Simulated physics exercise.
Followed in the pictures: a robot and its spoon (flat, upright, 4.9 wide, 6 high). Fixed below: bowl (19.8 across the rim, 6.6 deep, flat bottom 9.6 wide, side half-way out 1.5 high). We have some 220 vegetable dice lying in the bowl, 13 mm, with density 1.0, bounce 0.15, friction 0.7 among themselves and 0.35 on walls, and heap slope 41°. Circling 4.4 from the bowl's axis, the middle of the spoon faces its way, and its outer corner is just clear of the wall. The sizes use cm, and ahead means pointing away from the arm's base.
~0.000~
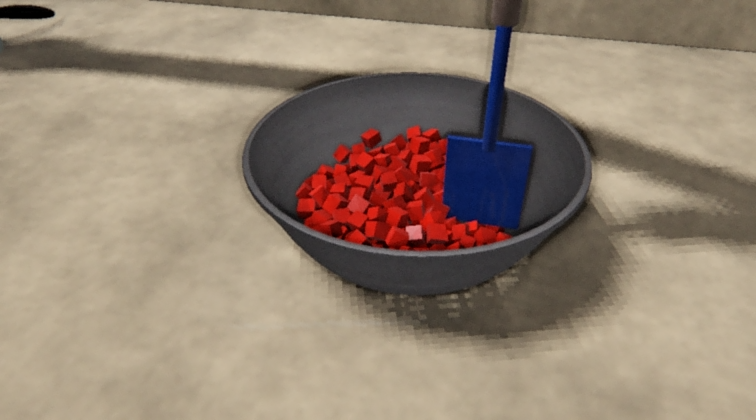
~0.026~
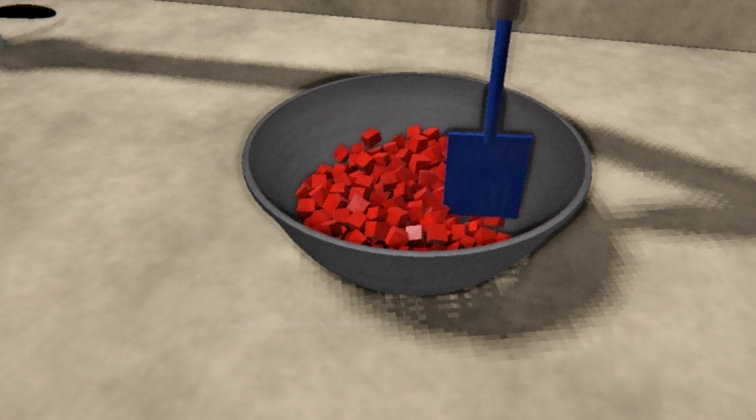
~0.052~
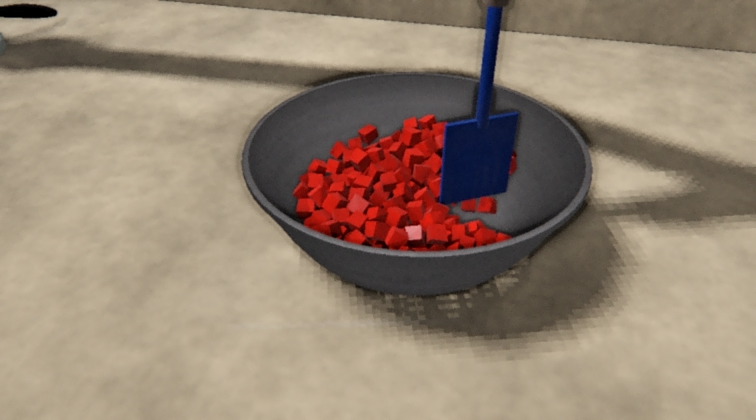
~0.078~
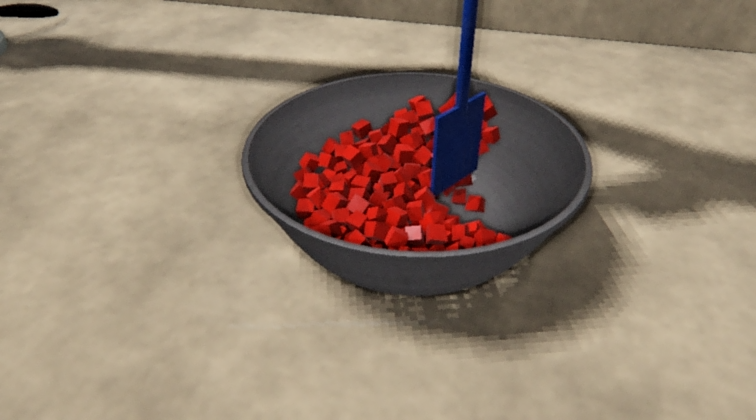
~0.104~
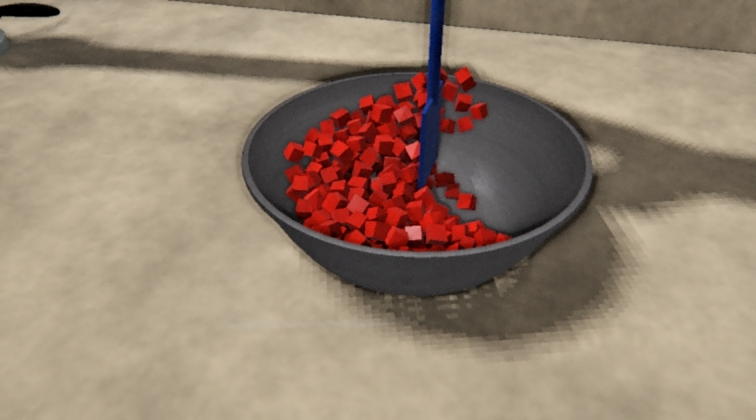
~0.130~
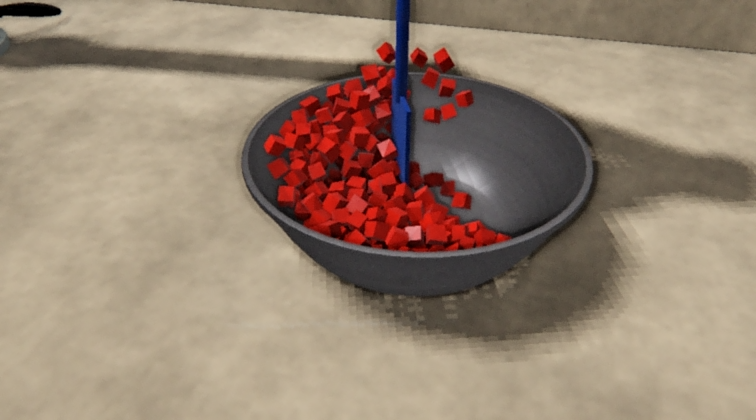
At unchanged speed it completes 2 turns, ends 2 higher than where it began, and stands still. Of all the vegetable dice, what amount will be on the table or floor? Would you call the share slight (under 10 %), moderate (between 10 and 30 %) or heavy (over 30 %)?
I would call it heavy.
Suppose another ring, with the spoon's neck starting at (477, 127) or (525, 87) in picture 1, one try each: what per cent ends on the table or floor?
Around 25 per cent on the first try, around 0 per cent on the second.
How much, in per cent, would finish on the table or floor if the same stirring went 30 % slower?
About 25 percent, I'd say.
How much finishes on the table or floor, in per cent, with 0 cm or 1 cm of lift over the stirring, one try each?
Near 50 in a hundred, then 45 in a hundred.
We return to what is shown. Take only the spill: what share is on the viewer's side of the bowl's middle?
Estimate: Some 60 in a hundred.
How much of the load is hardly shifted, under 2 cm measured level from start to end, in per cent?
Roughly 10 percent of the load.
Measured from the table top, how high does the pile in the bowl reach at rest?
Around 5.0 cm above the table.
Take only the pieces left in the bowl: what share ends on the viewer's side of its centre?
I'd put it near 50 per cent.
After 0.35 s, 348° round, highest piece 10 above the table; 158 in the bowl, 28 on the table or floor, 35 in flight or on the tool.
After 0.58 s, 222° round, highest piece 8 above the table; 137 in the bowl, 78 on the table or floor, 6 in flight or on the tool.
After 0.89 s, 0° round, highest piece 5 above the table; 136 in the bowl, 85 on the table or floor.
After 1.59 s, 0° round, highest piece 5 above the table; 136 in the bowl, 85 on the table or floor.
In the end, 136 in the bowl, 85 on the table or floor. That is 38 % on the table or floor.
